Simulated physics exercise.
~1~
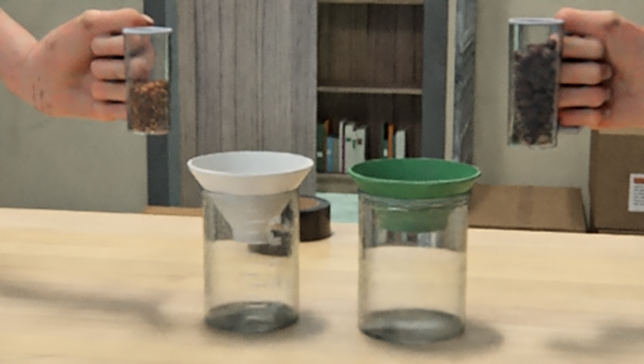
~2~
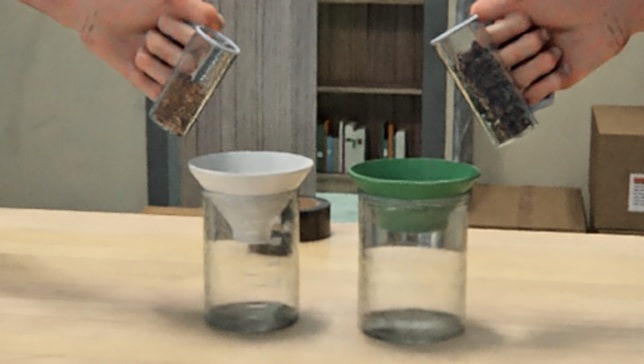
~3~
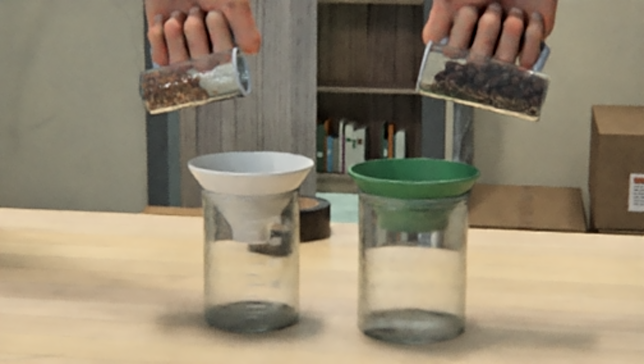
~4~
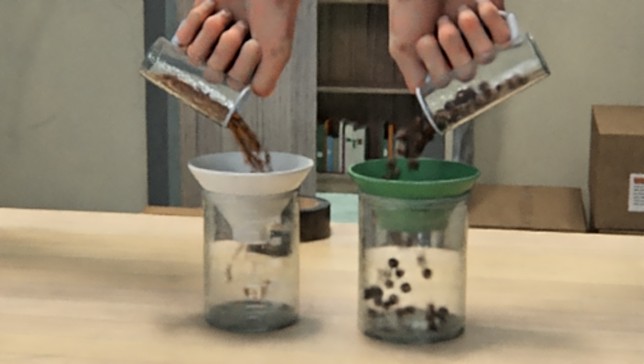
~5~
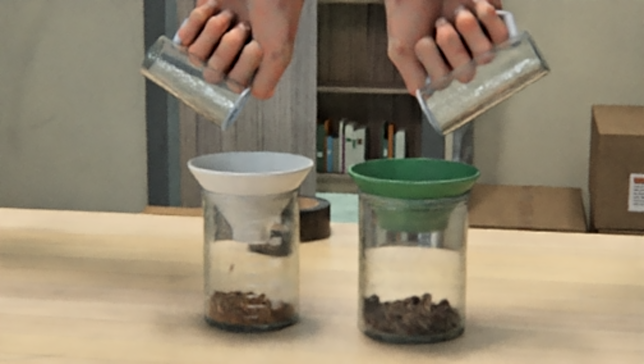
On a wooden counter, two hands tipped small clear cups over jars fitted with a white funnel on the left and a green one on the right, and the brown bits and darker pieces poured through until both cups were empty.
